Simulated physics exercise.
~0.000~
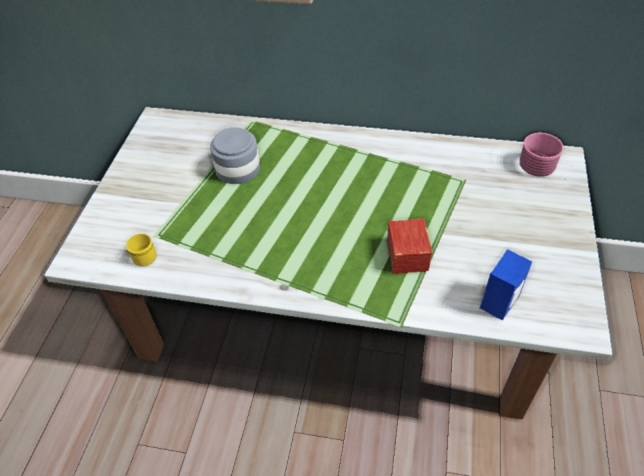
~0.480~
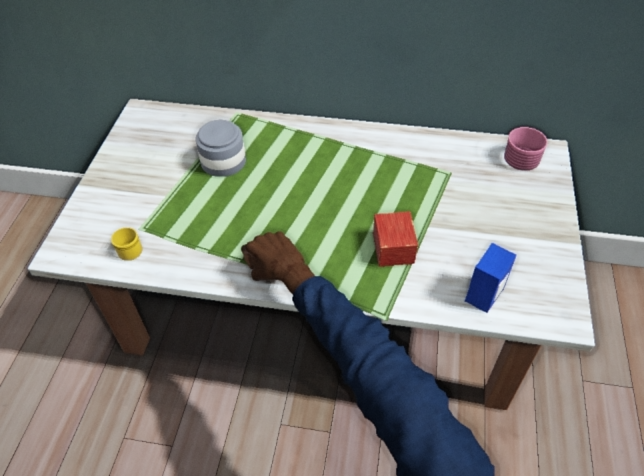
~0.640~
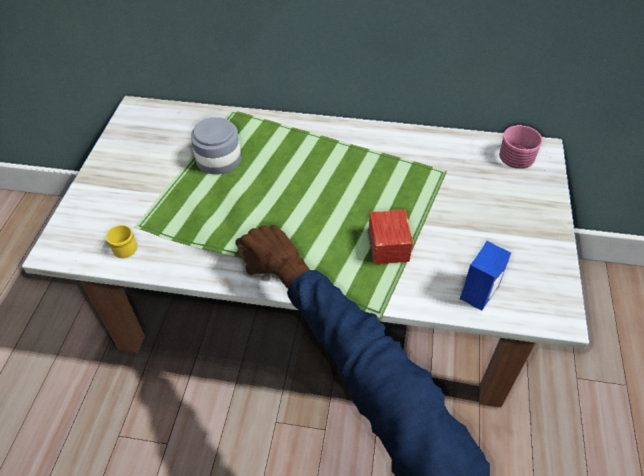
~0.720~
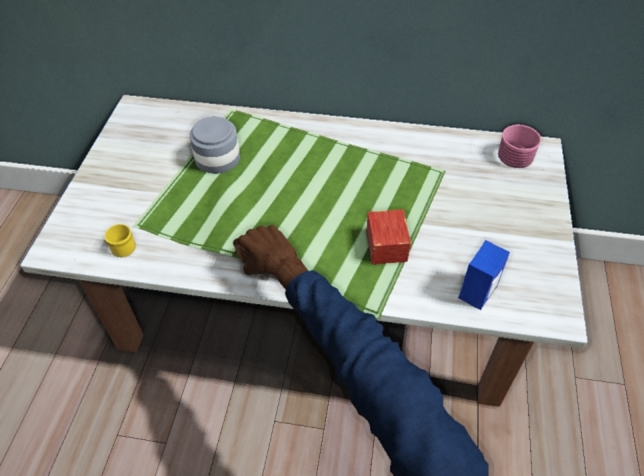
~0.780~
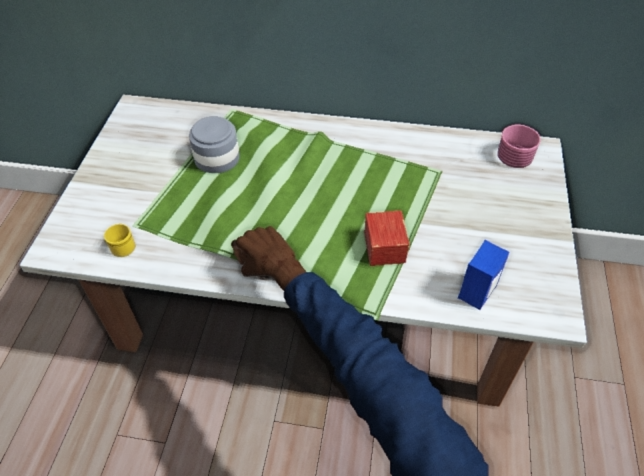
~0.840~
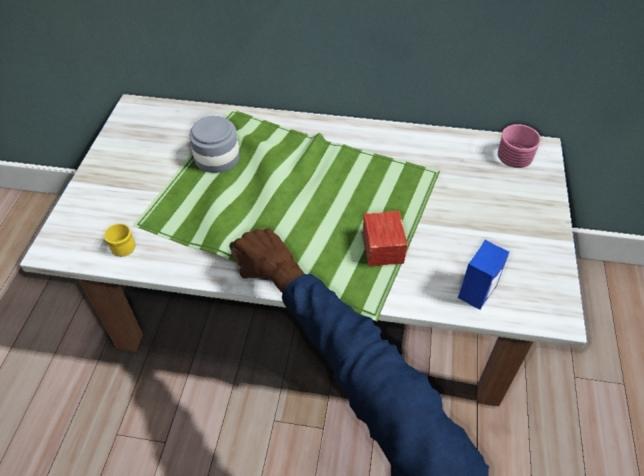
We see a striped green cloth on a table with a jar, two mugs, a red block and a blue box; a hand reaches in, pinches its near edge and pulls slightly leftward, rumpling the fabric.
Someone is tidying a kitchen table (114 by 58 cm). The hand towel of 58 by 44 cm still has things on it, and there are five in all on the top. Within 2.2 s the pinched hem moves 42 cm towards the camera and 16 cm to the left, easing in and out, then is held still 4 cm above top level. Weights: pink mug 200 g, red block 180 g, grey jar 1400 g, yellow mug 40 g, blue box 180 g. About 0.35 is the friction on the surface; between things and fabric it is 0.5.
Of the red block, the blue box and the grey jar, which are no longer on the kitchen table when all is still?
The red block won't stay, the blue box won't leave, the grey jar won't stay.
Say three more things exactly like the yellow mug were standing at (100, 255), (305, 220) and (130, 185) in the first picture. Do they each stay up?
So it goes: The first one is still up there, the next ends up off, the last is still up there.
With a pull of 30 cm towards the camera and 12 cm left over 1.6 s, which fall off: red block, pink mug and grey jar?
In that case red block is lost over the edge, pink mug holds on and grey jar holds on.
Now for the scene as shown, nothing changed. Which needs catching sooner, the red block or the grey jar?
That's the red one.
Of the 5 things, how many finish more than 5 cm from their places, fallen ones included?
That gives 3.
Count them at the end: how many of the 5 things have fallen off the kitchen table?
Tally: 3.
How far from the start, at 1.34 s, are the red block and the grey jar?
About: Red block 10 cm, grey jar 8 cm.
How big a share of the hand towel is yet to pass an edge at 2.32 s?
Around 20 percent.
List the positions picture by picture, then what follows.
The first picture shows shows, red block (410, 236); blue box (512, 267); grey jar (232, 140); hand towel corners (251, 120) (466, 180) (402, 327).
The second picture shows shows, hand towel corners (237, 112) (452, 173); grip (254, 267).
The third picture shows shows, hand towel corners (232, 110) (447, 171); grip (249, 261).
The fourth picture shows shows, hand towel corners (231, 109) (446, 171); grip (246, 261).
The fifth picture shows shows, red block (387, 228); hand towel corners (232, 109) (442, 171); grip (245, 263).
The sixth picture shows shows, red block (385, 229); blue box (489, 257); grey jar (212, 128); hand towel corners (232, 109) (440, 171) (377, 321); grip (243, 264).
By 1.3 s, 90 % of the hand towel is still over the top; red block 9 cm off its start, grey jar 8 cm off its start.
By 1.8 s, 65 % of the hand towel is still over the top; red block 24 cm off its start, grey jar 21 cm off its start, yellow mug 5 cm off its start.
By 2.3 s, 20 % of the hand towel is still over the top; red block over the edge, grey jar 33 cm off its start at (179, 241), yellow mug over the edge.
By 2.8 s, 5 % of the hand towel is still over the top; grey jar on its side, 52 cm off its start, red block over the edge, yellow mug over the edge.
By 4.4 s, 0 % of the hand towel is still over the top; grey jar over the edge, red block over the edge, blue box 0 cm off its start at (489, 257), yellow mug over the edge.
